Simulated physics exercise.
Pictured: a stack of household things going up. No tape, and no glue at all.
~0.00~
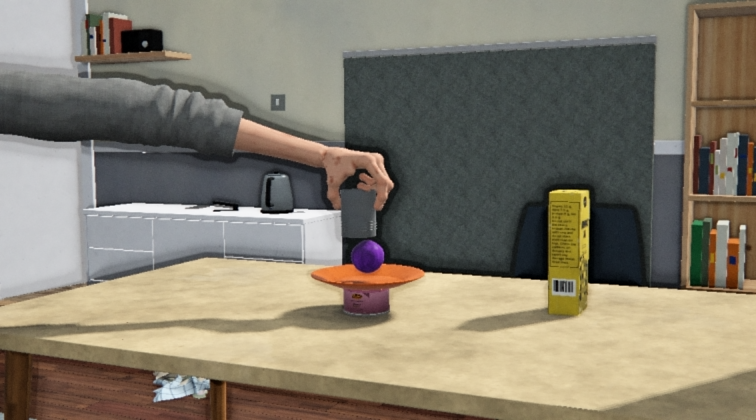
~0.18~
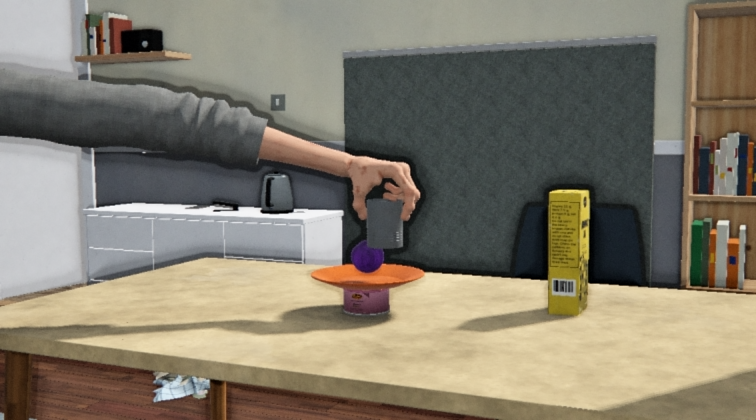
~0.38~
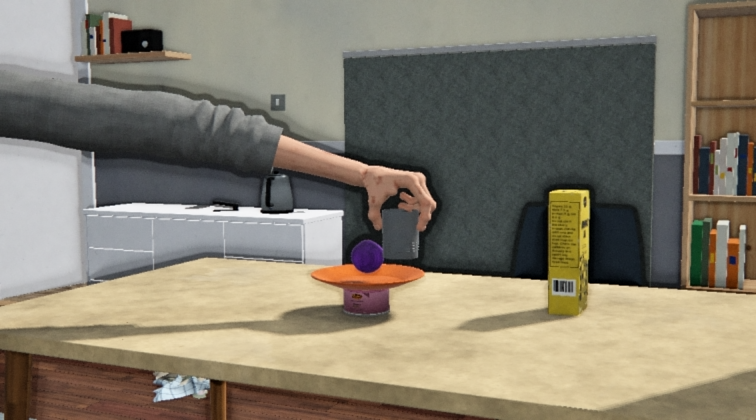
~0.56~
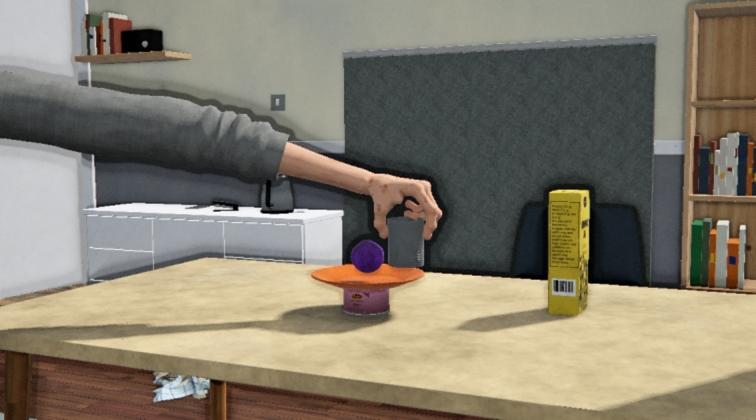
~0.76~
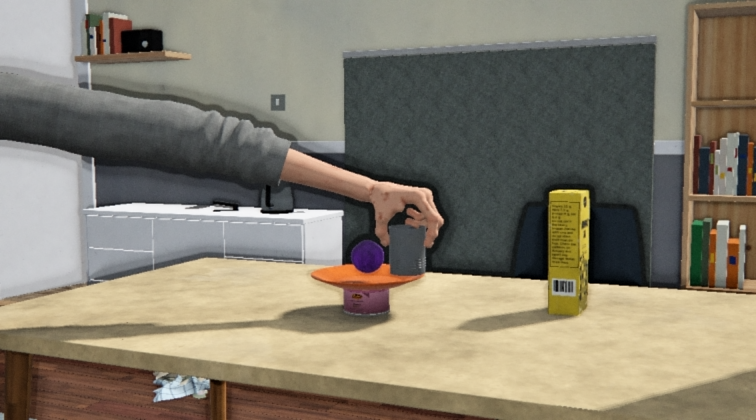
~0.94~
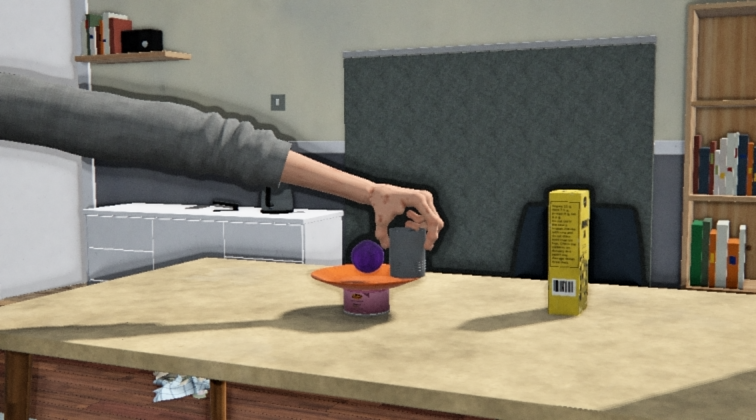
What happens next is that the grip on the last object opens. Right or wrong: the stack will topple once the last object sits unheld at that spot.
Wrong.
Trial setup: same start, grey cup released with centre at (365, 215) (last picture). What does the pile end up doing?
After that, the pile falls over.
After 1.44 s, nothing has stirred.
After 2.44 s, grey cup resting near (408, 253).
At rest (4.0 s), all 5 in place. Seen from the same camera at the end, grey cup near (408, 253). The pile keeps its balance.
